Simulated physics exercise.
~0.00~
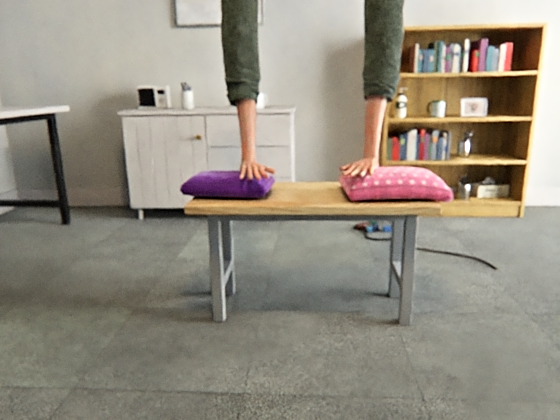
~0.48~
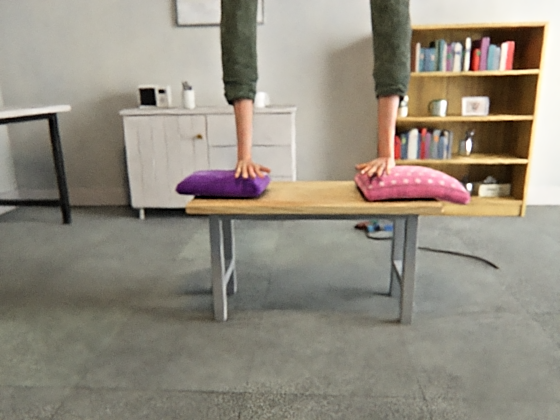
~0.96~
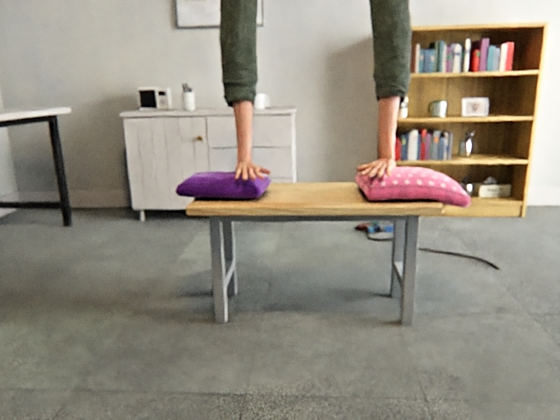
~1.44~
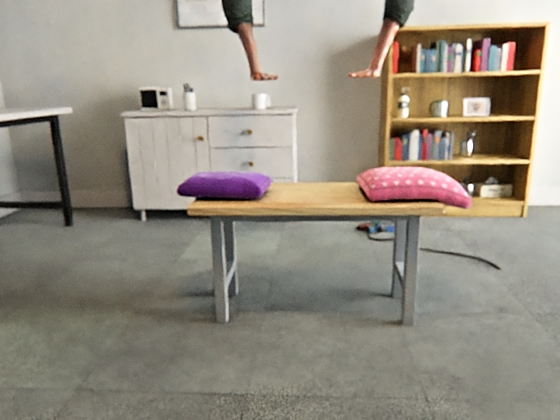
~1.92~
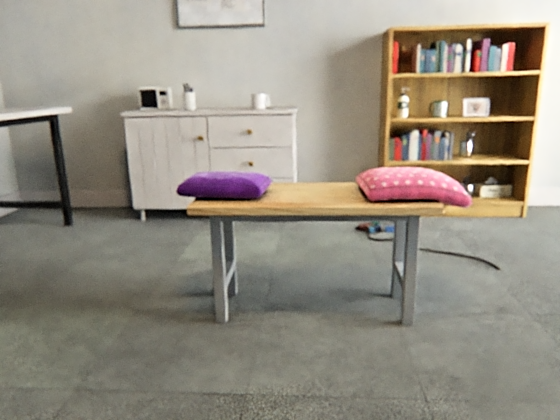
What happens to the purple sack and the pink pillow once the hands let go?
Neither one falls. The purple sack and the pink pillow both stay resting on top of the table.
